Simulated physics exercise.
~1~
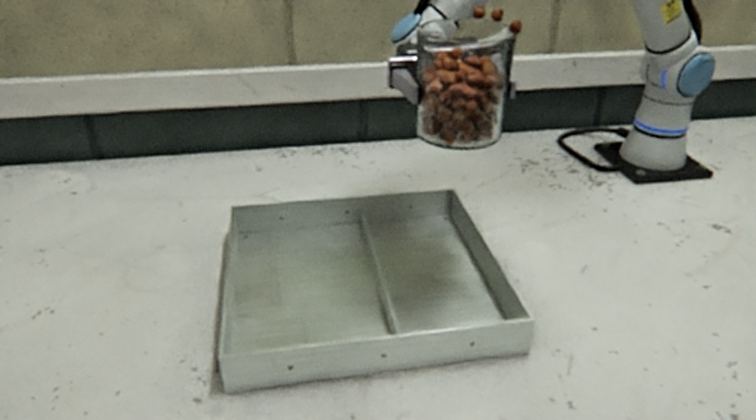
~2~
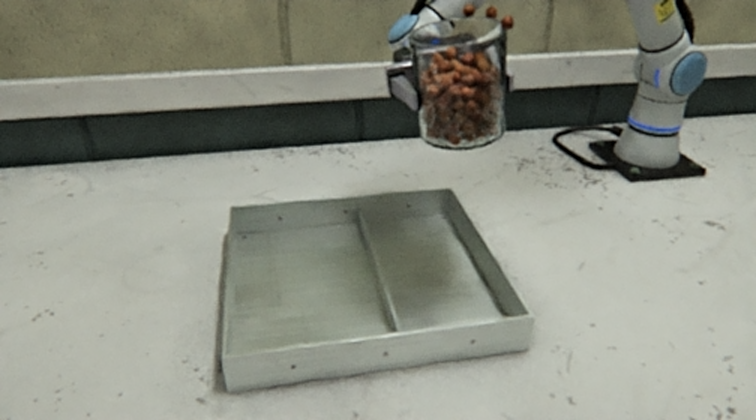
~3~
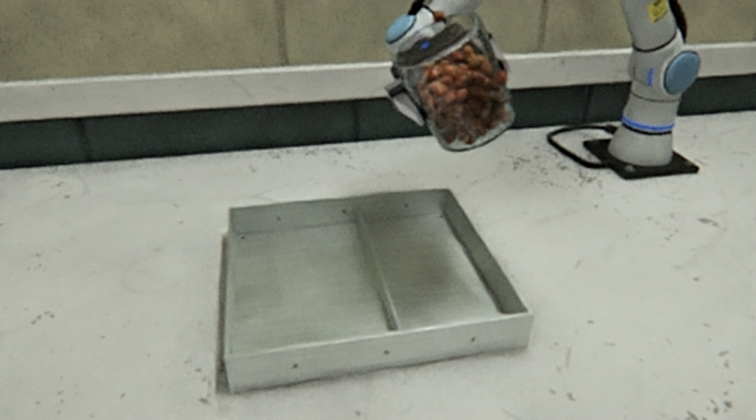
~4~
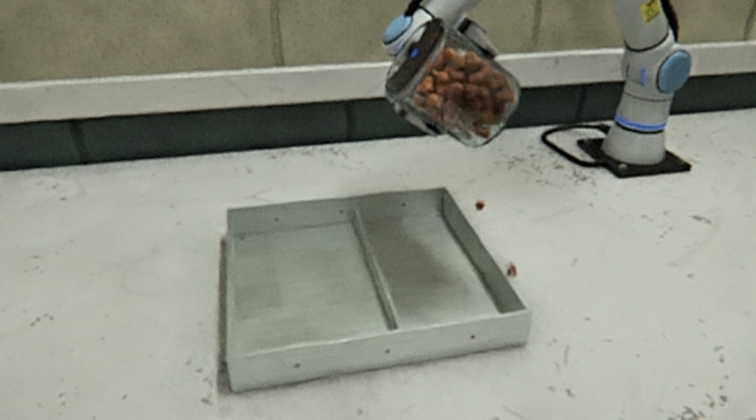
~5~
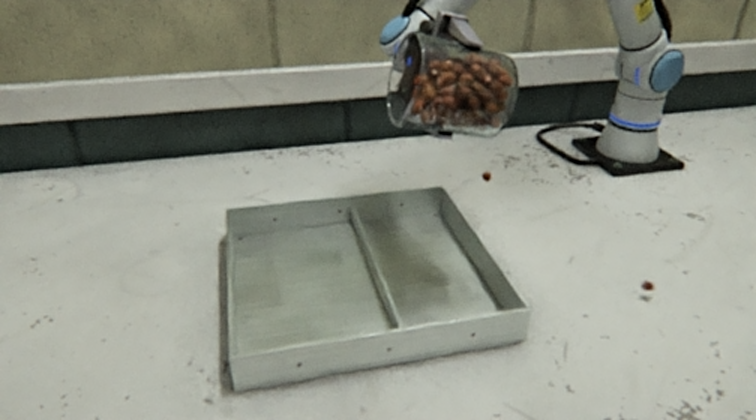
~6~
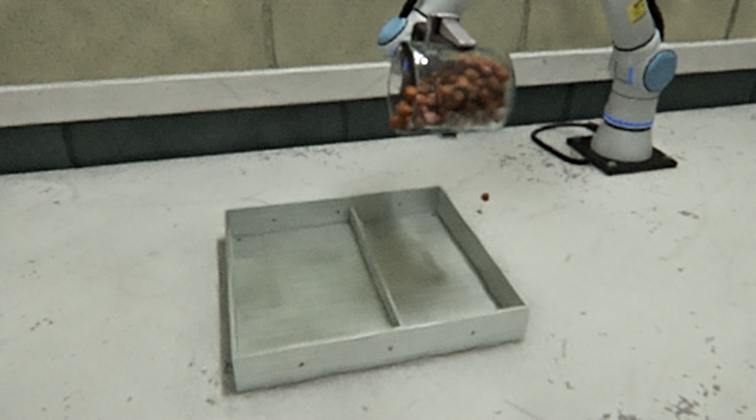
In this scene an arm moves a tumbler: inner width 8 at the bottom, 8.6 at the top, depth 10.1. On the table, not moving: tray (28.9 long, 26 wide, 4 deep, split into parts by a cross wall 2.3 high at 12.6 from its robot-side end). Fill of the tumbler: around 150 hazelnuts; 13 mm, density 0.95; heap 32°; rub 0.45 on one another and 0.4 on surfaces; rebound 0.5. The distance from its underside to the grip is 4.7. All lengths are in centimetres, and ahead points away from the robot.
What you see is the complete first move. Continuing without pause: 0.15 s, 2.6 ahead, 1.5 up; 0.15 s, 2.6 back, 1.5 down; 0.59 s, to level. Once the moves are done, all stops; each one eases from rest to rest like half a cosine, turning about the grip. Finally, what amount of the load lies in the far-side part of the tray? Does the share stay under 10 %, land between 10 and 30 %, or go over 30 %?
It lands between 10 and 30 %.
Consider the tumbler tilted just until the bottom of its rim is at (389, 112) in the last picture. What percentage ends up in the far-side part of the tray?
Roughly 5 per cent.
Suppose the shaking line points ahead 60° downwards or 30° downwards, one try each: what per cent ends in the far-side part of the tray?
Roughly 5 per cent, then 15 per cent.
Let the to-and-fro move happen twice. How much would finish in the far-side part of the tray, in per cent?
About 40 per cent in that case.
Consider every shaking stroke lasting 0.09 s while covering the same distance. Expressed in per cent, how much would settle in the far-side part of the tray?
55 %.
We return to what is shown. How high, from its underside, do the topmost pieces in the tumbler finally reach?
Around 7.5 centimetres above the underside.
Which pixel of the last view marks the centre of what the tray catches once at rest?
Centre estimate: Around (282, 282).
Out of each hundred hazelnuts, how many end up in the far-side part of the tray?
Estimate: Roughly 20 %.
Then, 0.36 s on, tilted 82° forward, highest piece 24 above the table; 120 in the tumbler, 17 in the far-side part, 2 on the table or floor, 13 in flight or on a rim.
Then, 0.71 s on, tilted 18° forward, highest piece 27 above the table; 113 in the tumbler, 32 in the far-side part, 3 in the robot-side part, 2 on the table or floor, 2 in flight or on a rim.
Then, 1.09 s on, level, highest piece 26 above the table; 113 in the tumbler, 34 in the far-side part, 3 in the robot-side part, 2 on the table or floor.
Then, 2.14 s on, level, highest piece 26 above the table; 113 in the tumbler, 34 in the far-side part, 3 in the robot-side part, 2 on the table or floor.
In the end, 113 in the tumbler, 34 in the far-side part, 3 in the robot-side part, 2 on the table or floor. That is 22 % in the far-side part of the tray.
